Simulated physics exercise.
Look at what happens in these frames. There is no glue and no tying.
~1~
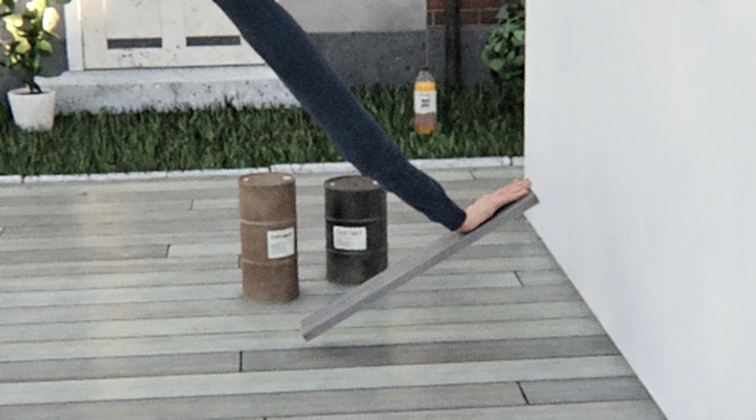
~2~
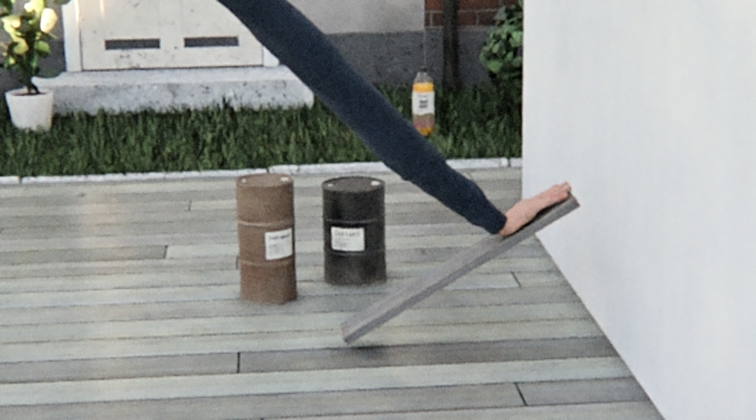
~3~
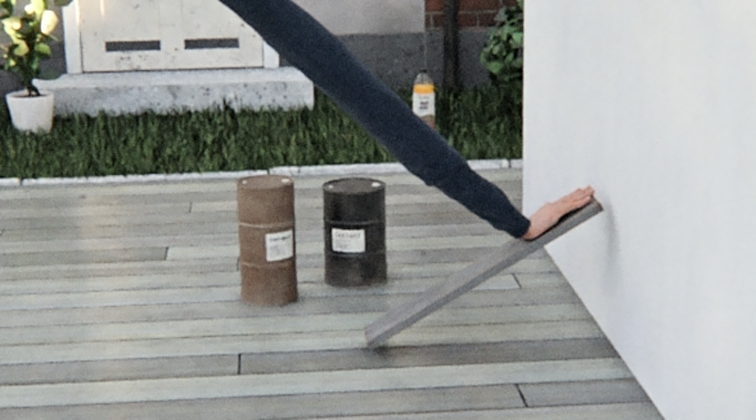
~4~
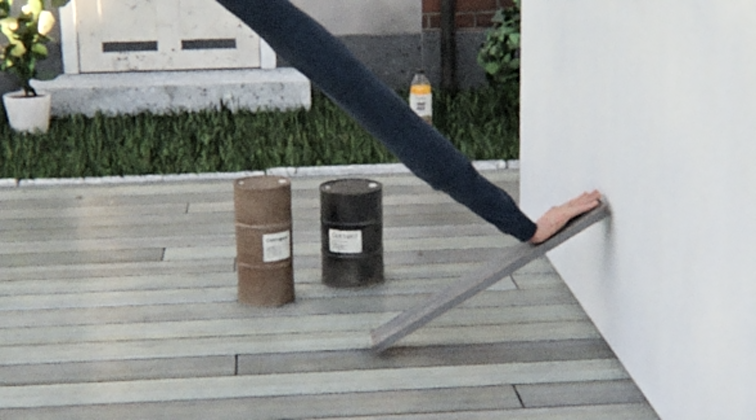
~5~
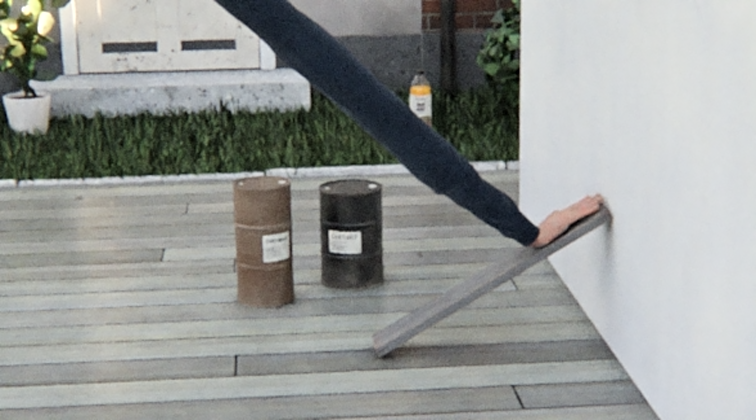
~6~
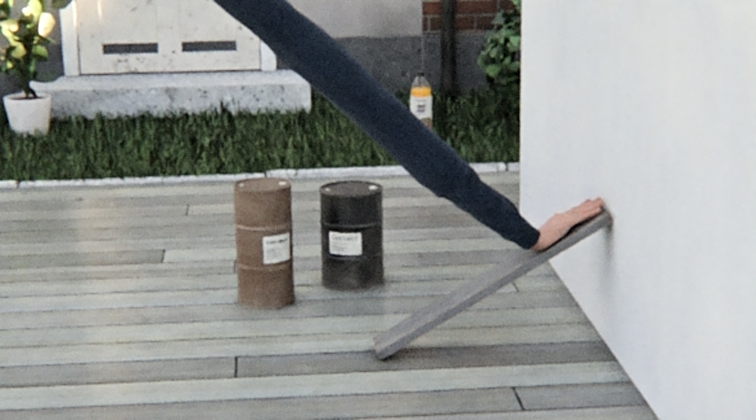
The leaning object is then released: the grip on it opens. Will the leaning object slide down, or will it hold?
Pretty sure it moves off its spot.
Then, 0.40 s on from there, grey plank 15° lower than it was left near (479, 312).
Then, 0.50 s on from there, grey plank 30° lower than it was left near (473, 347).
Then, 0.60 s on from there, grey plank 29° lower than it was left near (473, 341).
In the end, moved from the start, grey plank; the other 2 unmoved. At the end, from the last picture's camera, grey plank near (473, 345). The plank slides down.
